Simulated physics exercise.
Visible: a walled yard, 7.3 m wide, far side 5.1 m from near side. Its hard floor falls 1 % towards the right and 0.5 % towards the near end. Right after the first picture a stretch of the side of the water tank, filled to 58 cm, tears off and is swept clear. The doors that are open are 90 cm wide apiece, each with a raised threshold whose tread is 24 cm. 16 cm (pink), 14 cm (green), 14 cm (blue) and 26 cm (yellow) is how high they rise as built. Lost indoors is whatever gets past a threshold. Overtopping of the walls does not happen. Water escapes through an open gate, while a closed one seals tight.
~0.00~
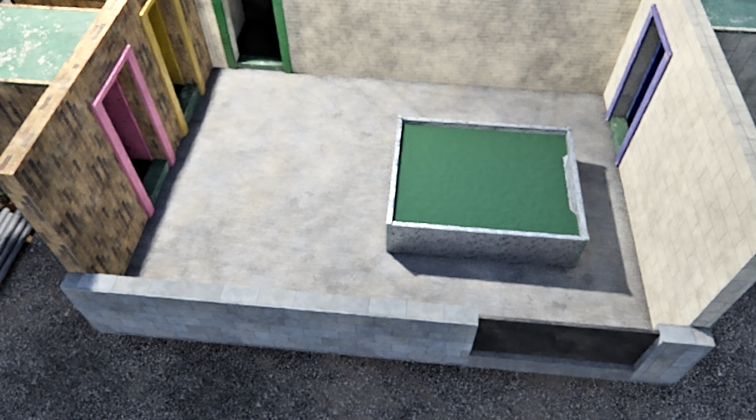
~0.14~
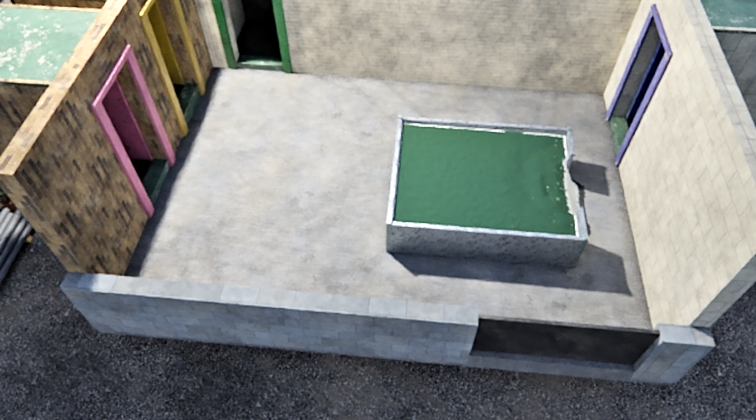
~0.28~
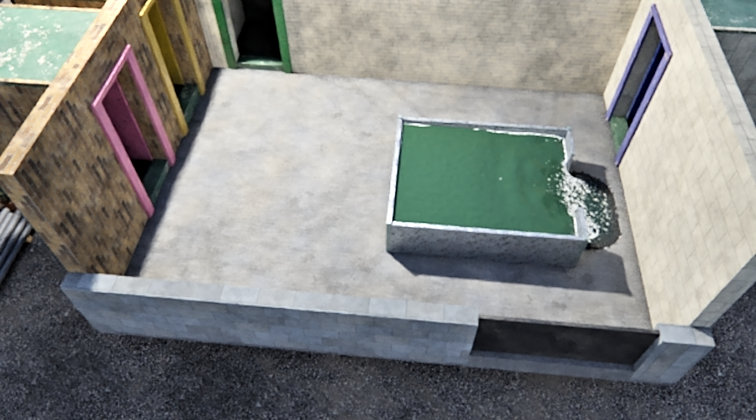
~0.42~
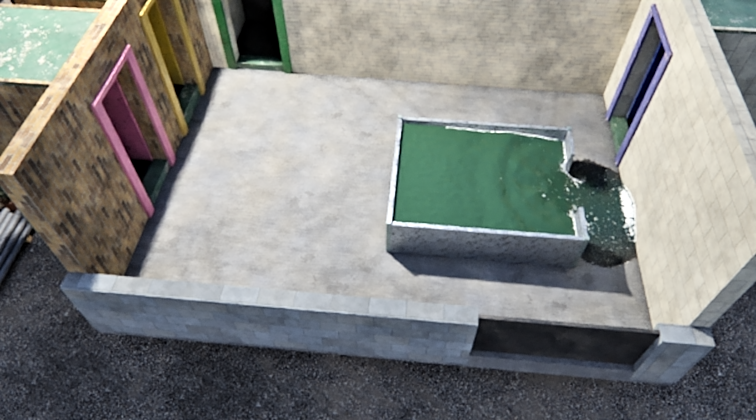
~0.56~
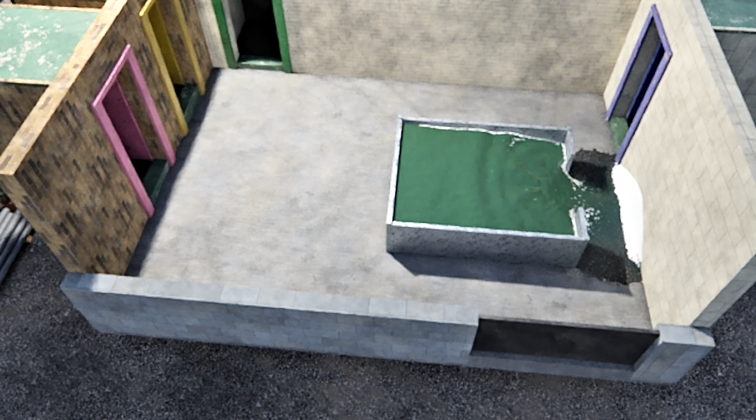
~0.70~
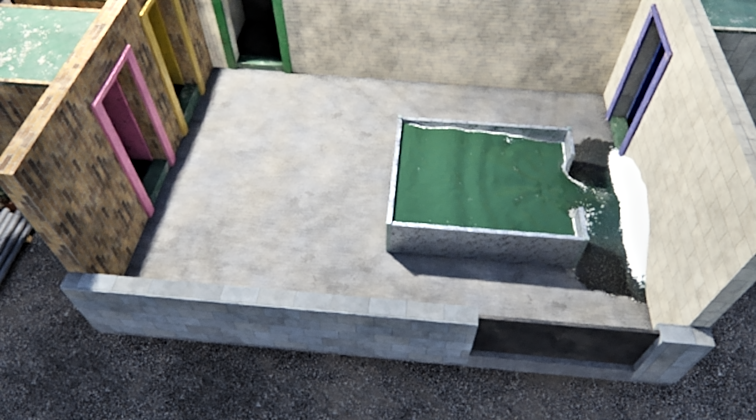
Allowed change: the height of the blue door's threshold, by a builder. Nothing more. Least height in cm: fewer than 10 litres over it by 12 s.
Approx. 11.5 cm.
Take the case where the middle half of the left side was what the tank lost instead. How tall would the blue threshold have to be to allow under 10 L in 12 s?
Minimum height: Approx. 11.0 cm.
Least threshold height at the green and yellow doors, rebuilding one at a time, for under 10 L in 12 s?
About 7.5 cm at green and 8.0 cm at yellow.
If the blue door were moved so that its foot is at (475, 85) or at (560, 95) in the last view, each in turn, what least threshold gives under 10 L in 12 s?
You'd want roughly 6.5 cm there first, then roughly 25 cm.
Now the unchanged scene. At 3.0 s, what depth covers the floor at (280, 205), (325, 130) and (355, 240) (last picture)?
Approx. 0 / 0 / 0 cm.
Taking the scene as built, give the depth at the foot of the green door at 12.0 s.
8.0 cm.
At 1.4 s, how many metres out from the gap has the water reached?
2.8 m.
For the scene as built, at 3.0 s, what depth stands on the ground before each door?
Pink door 0 cm, green door 0 cm, blue door 13 cm, yellow door 0 cm.
After 1.4 s water covers 15 % of the floor, deepest (47 cm) near (623, 213); 13 cm at the blue door, 0 litres in over its 14 cm threshold.
After 3.0 s water covers 40 % of the floor, deepest (36 cm) near (623, 213); 13 cm at the blue door, 2 litres in over its 14 cm threshold.
After 12.0 s water covers 100 % of the floor, deepest (14 cm) near (383, 87); 8 cm at the blue door, 3 litres in over its 14 cm threshold.
At the blue door as built, the water arrived by 0.8 s and peaked near 14 cm at 2.2 s.
With a threshold of 10 cm, 19 litres would have come in within the 12 s; with 14 cm, 3 litres. So under 10 litres takes about 11.5 cm.
